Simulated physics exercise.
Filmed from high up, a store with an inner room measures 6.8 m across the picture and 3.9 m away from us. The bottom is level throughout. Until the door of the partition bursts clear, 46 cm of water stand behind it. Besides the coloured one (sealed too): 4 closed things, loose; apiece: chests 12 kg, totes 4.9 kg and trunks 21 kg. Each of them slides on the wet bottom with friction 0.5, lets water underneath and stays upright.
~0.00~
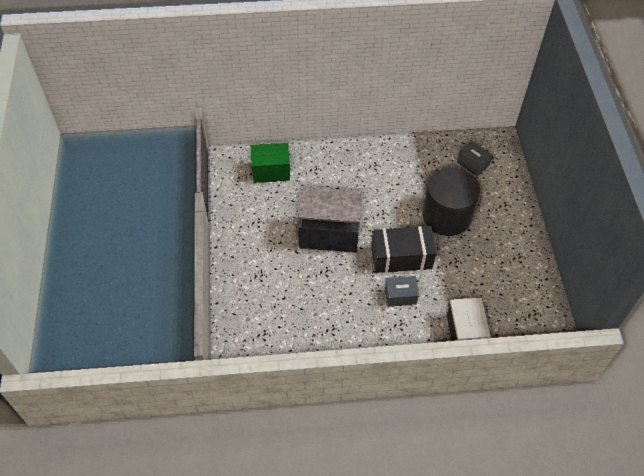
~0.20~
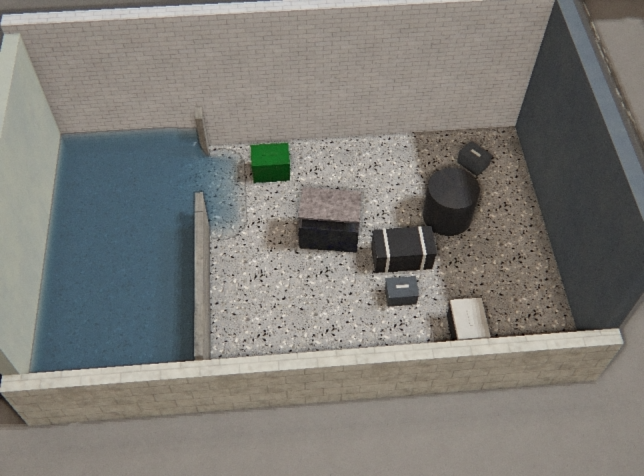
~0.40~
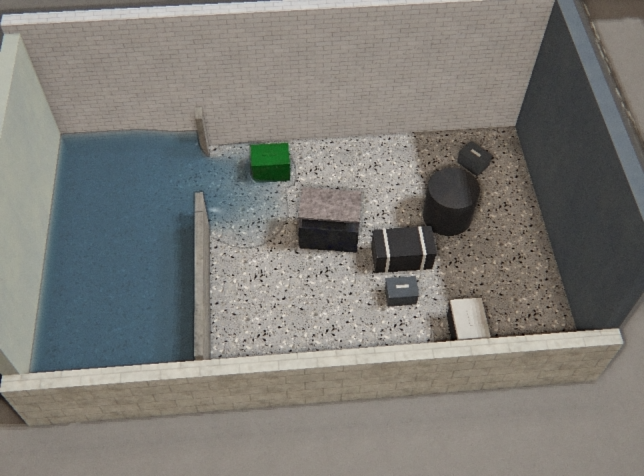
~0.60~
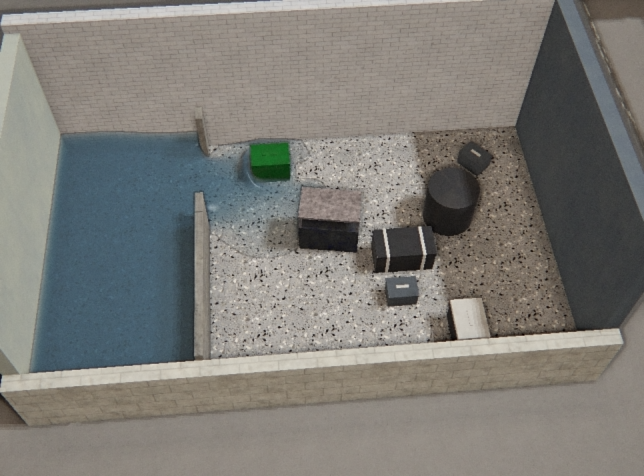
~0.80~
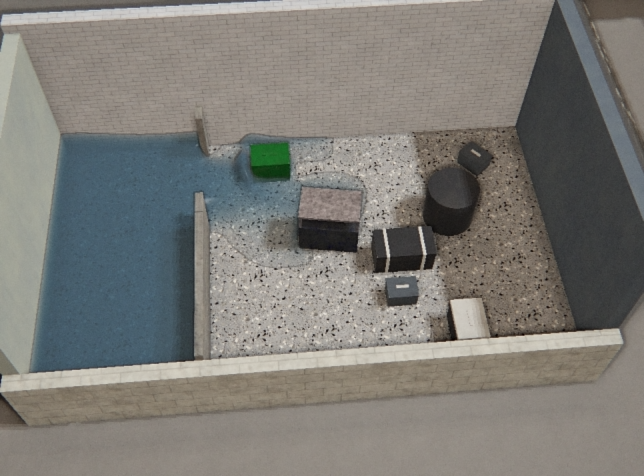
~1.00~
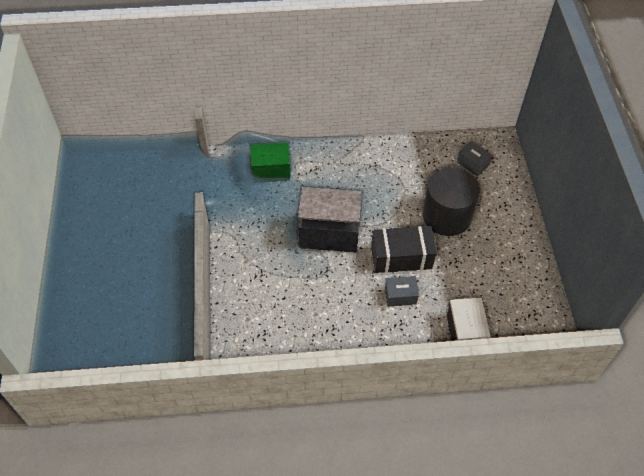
Water pours through a gap in the inner wall and spreads right around the still green chest.
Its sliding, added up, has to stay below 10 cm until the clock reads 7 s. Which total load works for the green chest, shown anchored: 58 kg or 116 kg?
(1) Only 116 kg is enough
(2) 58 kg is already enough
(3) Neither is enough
The answer is 1.
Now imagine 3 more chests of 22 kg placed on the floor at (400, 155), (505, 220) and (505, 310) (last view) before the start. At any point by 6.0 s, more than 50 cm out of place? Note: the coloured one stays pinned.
Taking them in order, the first is above the mark, the second above the mark and the third below the mark.
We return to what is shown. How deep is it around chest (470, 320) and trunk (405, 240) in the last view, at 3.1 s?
Some 1 cm at the first, some 4 cm at the second.
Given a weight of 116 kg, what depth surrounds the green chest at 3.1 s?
Depth: Approx. 13 cm.
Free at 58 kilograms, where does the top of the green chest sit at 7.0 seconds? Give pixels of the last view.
Roughly at pixel (379, 151).
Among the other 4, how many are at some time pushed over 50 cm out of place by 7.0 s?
4.
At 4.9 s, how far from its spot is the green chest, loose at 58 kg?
Shift: About 150 cm.
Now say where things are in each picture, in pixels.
The green chest at (270, 154), on the bottom; water covers 7.9 m2; 0 of 5 have shifted, in the first picture.
The green chest at (270, 154) rests on the ground; water covers 8.7 m2; 0 of 5 have shifted, in the second picture.
The green chest at (270, 154), on the bottom; water covers 9.6 m2; 0 of 5 have shifted, in the third picture.
The green chest at (270, 154), on the bottom; water covers 10.4 m2; 0 of 5 have shifted, in the fourth picture.
The green chest at (270, 154) rests on the ground; water covers 11.1 m2; 0 of 5 have shifted, in the fifth picture.
The green chest at (270, 154), on the bottom; water covers 12.0 m2; 0 of 5 have shifted, in the sixth picture.
After 1.4 s the green chest would be 25 cm from its start with 58 kg and 0 cm from its start with 116 kg; 14 cm of water round it then.
After 3.1 s the green chest would be 118 cm from its start with 58 kg and 0 cm from its start with 116 kg; 13 cm of water round it then.
After 4.9 s the green chest would be 156 cm from its start with 58 kg and 0 cm from its start with 116 kg; 11 cm of water round it then.
After 7.0 s the green chest would be 156 cm from its start with 58 kg and 0 cm from its start with 116 kg; 9 cm of water round it then.
